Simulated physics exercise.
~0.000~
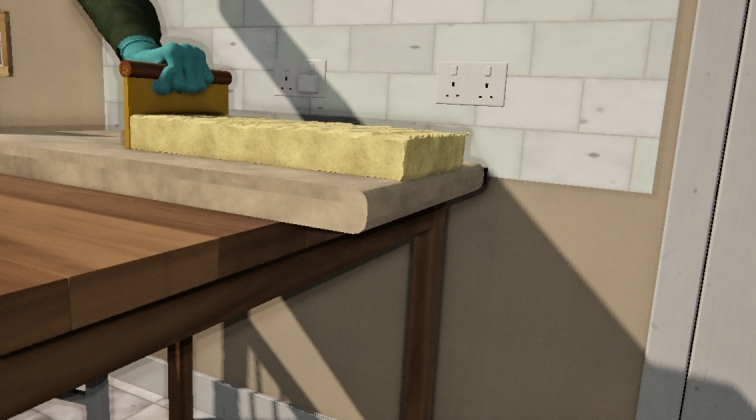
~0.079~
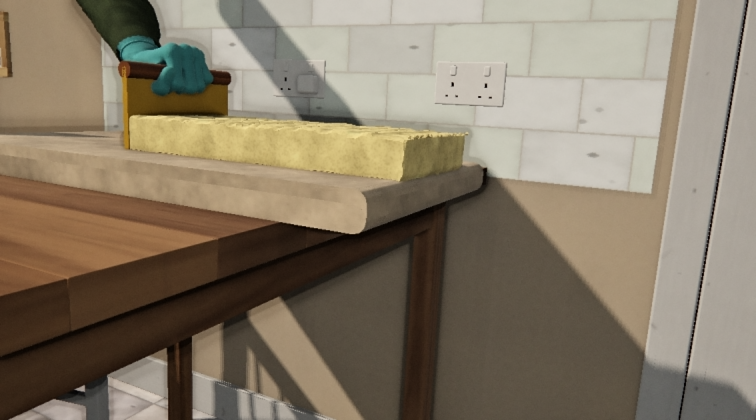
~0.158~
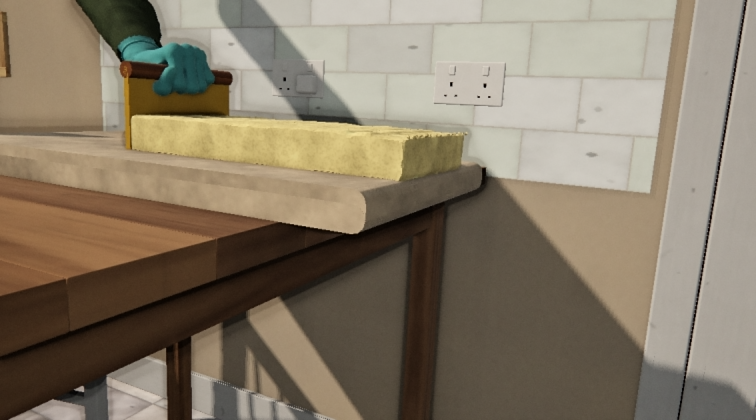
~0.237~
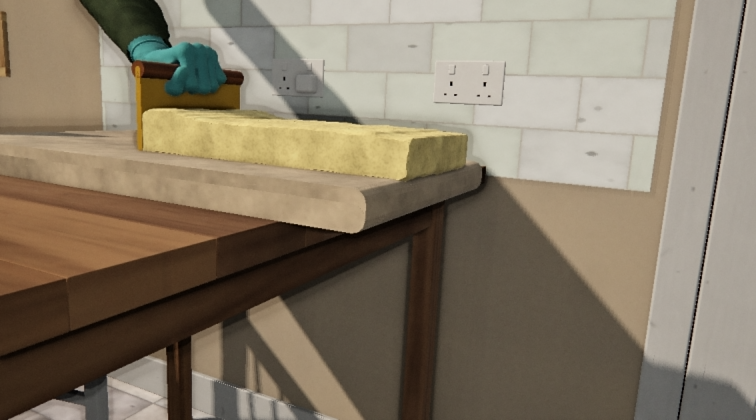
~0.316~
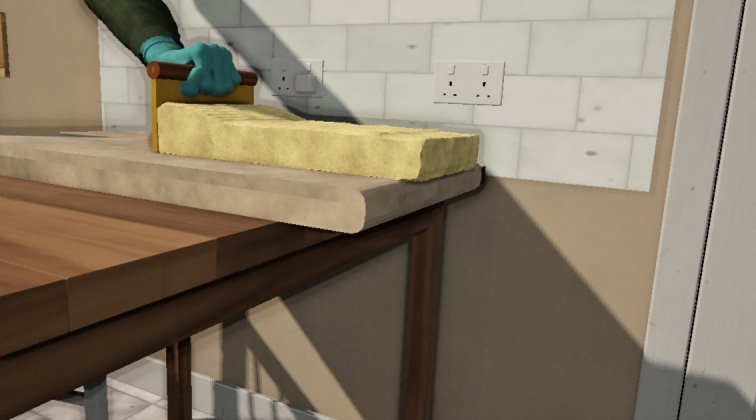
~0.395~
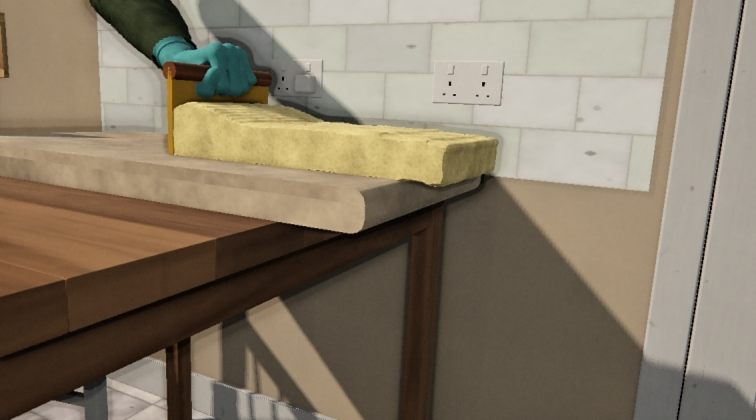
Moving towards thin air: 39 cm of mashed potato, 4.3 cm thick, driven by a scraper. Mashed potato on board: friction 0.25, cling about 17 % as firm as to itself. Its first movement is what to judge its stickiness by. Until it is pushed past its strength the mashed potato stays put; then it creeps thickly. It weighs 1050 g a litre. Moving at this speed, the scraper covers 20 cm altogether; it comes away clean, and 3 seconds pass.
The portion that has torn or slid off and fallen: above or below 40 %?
What tore or slid off and fell falls short of 40 %.
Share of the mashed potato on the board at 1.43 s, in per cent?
60 %.
After 0.70 s, 60 % lies on the board and 0 % has fallen.
After 1.07 s, 58 % lies on the board and 35 % has fallen.
After 1.43 s, 58 % lies on the board and 35 % has fallen.
After 1.79 s, 58 % lies on the board and 35 % has fallen.
After 3.79 s, at the end, 58 % lies on the board and 35 % has fallen.
